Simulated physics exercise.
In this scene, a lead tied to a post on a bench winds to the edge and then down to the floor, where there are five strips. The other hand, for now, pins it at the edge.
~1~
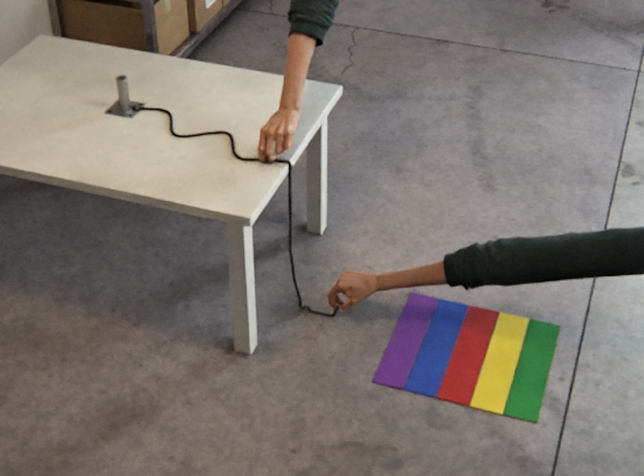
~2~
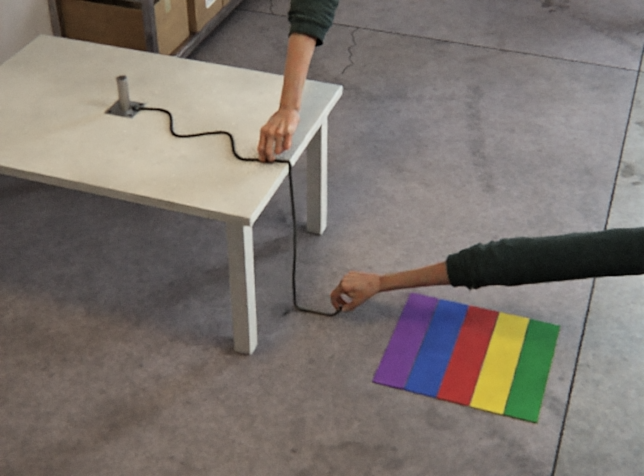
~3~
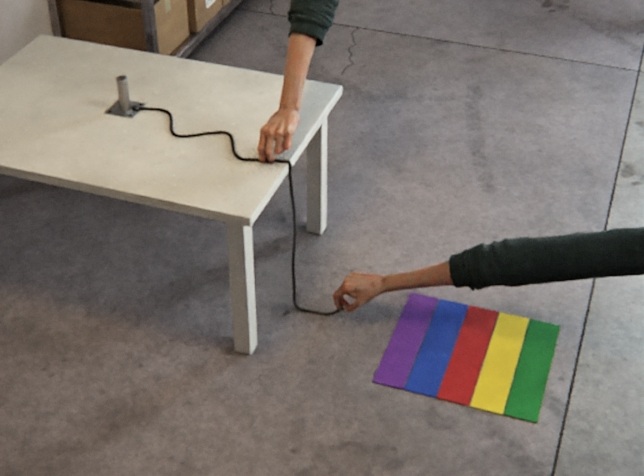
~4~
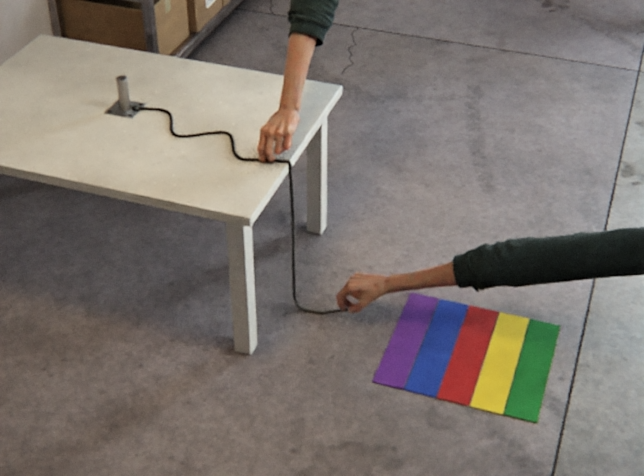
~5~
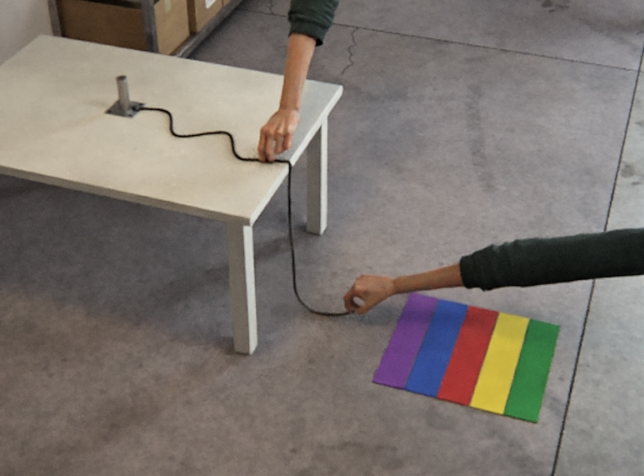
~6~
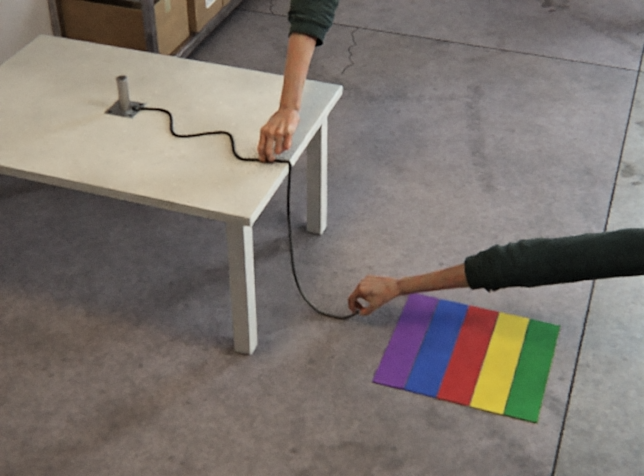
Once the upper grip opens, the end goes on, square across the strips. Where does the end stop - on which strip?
On the yellow strip.
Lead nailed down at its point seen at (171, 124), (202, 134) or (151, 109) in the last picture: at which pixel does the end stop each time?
Per try (px, approx.): (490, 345); (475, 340); (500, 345).
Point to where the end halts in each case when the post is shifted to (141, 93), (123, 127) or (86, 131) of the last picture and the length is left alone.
Somewhere near (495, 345), (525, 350) and (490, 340), in that order.
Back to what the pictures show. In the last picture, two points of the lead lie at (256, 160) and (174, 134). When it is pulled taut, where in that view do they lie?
To (302, 171) for the first and to (200, 131) for the second.
Soon after, end near (438, 330); over blue.
Then, end near (481, 340); over red.
At full stretch, end near (505, 346); over yellow. It gets as far as the yellow strip.
